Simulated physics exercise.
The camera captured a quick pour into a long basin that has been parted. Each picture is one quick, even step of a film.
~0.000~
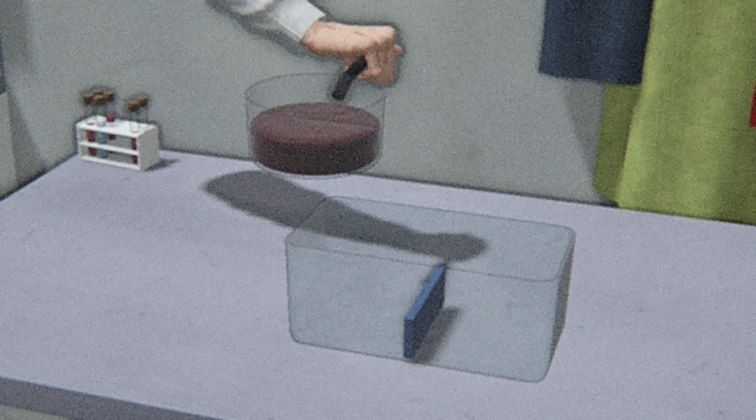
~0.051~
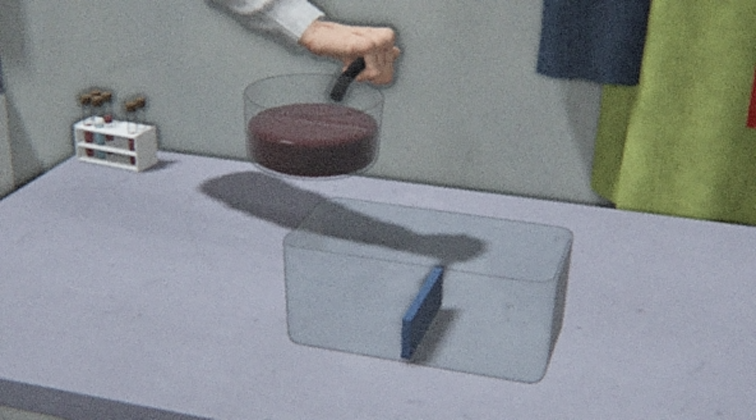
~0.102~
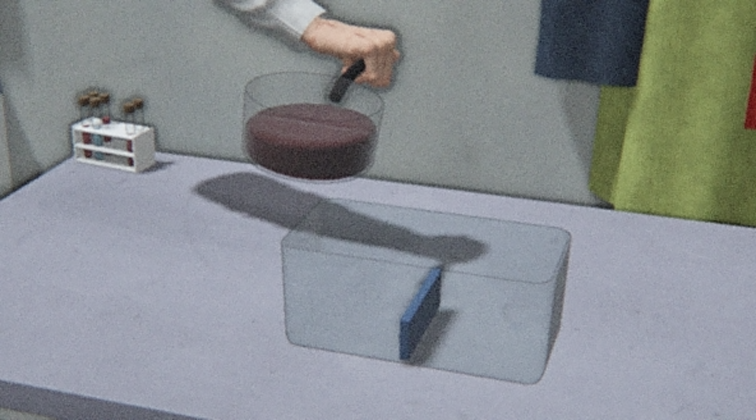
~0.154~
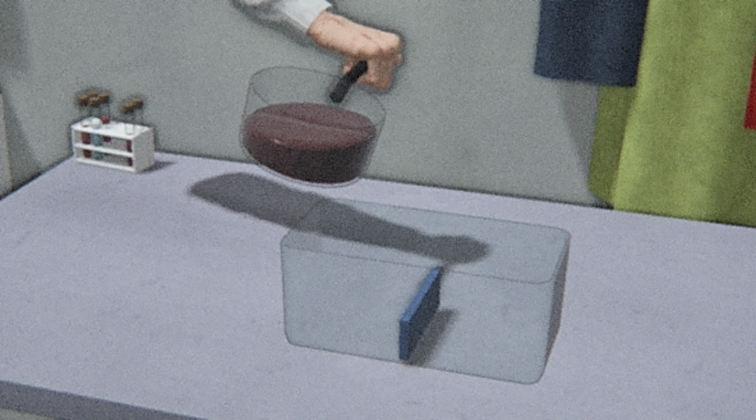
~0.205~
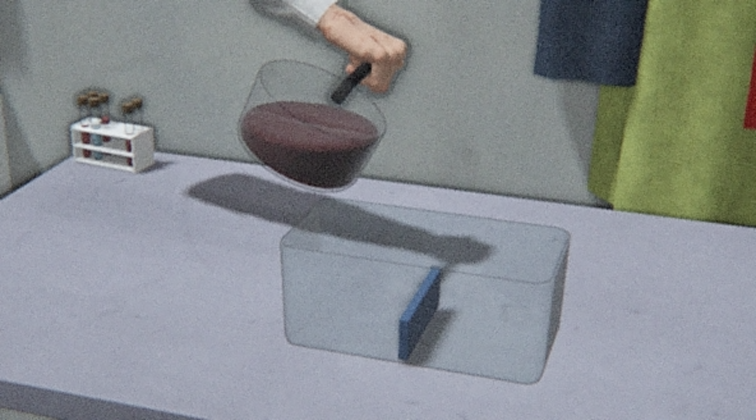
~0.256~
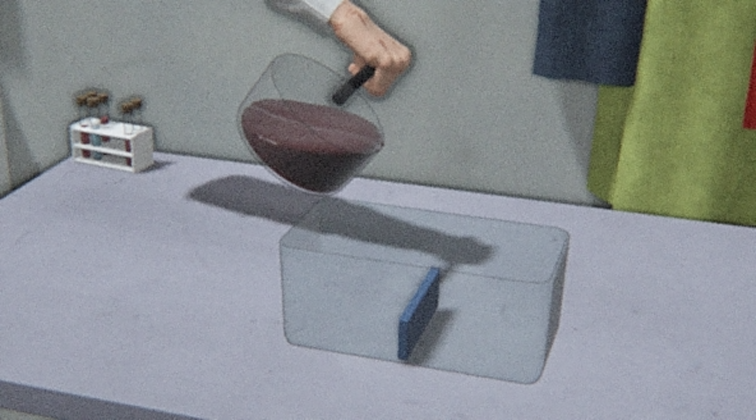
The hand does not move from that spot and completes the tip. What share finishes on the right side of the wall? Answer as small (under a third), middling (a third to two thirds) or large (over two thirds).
Small, under a third.
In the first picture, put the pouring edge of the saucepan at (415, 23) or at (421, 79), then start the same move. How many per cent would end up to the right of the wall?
First try: About 85 %; second try: About 90 %.
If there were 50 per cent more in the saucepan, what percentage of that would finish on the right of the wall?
45 %.
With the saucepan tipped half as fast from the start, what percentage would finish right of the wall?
About 40 per cent would end up there.
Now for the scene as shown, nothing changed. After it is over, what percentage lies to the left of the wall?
Some 80 parts in a hundred.
A moment on, the saucepan is tipped on its side and 35 per cent is still to pour, 23 is left of the wall and 6 right of it.
Next, the saucepan is tipped on its side and 14 per cent is still to pour, 61 is left of the wall and 18 right of it.
Then the saucepan is tipped on its side and 5 per cent is still to pour, 72 is left of the wall and 19 right of it.
Later the saucepan is tipped on its side and 2 per cent is still to pour, 77 is left of the wall and 20 right of it.
At rest 79 per cent lies left of the wall, 20 right of it and 1 outside.
